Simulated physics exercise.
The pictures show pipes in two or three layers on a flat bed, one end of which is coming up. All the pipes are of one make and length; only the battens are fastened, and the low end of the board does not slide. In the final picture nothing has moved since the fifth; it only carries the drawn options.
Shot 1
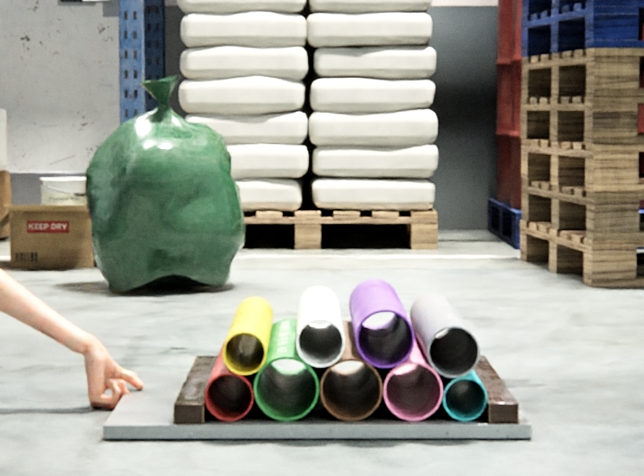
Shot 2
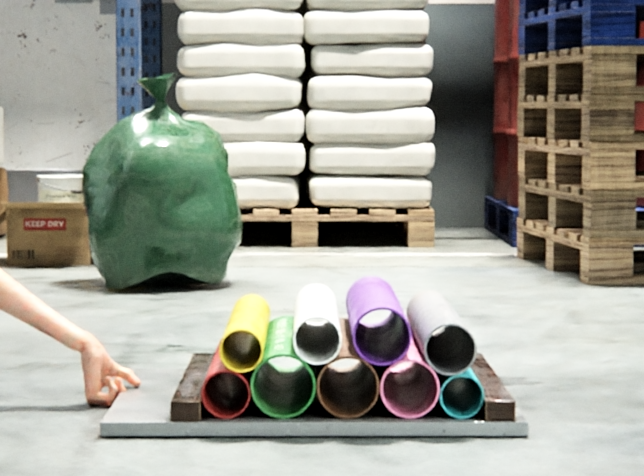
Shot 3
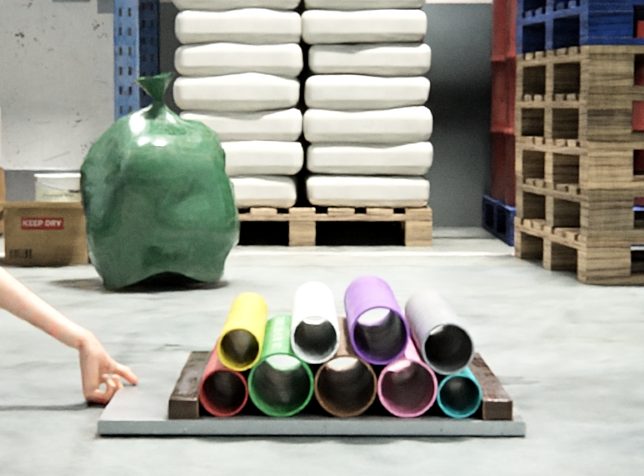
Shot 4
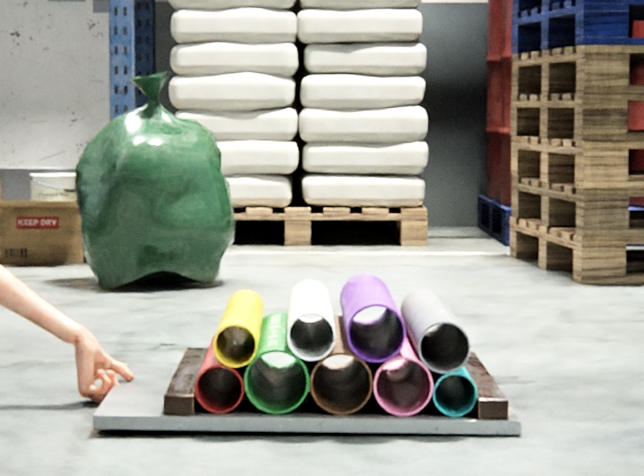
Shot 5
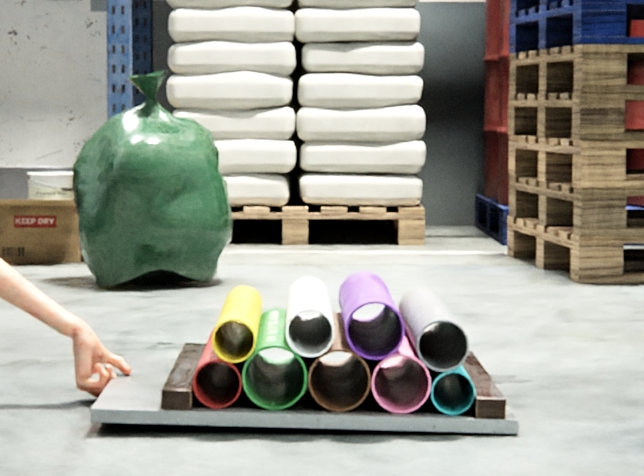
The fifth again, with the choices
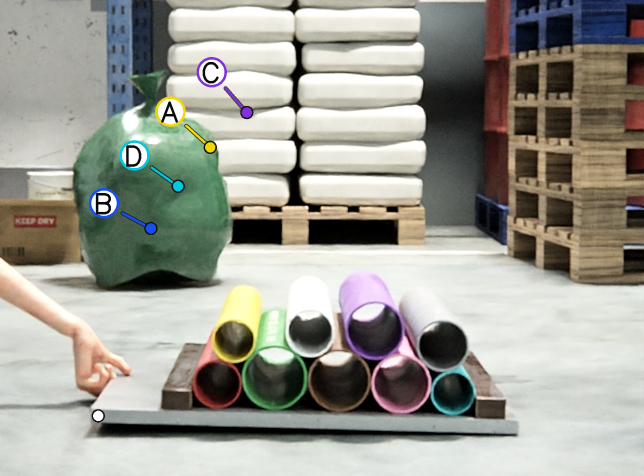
A hand at left slightly raising one end of a flat board stacked with colourful pipes between wooden battens in a warehouse.
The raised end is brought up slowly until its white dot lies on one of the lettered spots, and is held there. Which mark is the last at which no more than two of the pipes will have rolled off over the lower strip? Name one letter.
The answer is mark B.
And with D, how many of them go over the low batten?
With D, three.
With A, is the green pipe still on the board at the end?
The green pipe: Yes.
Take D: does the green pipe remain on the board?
Yes, with D.
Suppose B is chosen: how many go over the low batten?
It comes to two.
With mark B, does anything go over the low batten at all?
At B: Yes.
On the marked copy, A at (210, 148); B at (151, 229); C at (247, 112); D at (178, 186); the white dot at (98, 416).
With B. Early on, board at 17°.
Further on, board at 28°.
At the end, board at 28°, two over the low batten (grey, purple).
As for the rest, A three over the low batten (white, grey, purple); C four over the low batten (white, yellow, grey, purple); D three over the low batten (white, grey, purple).
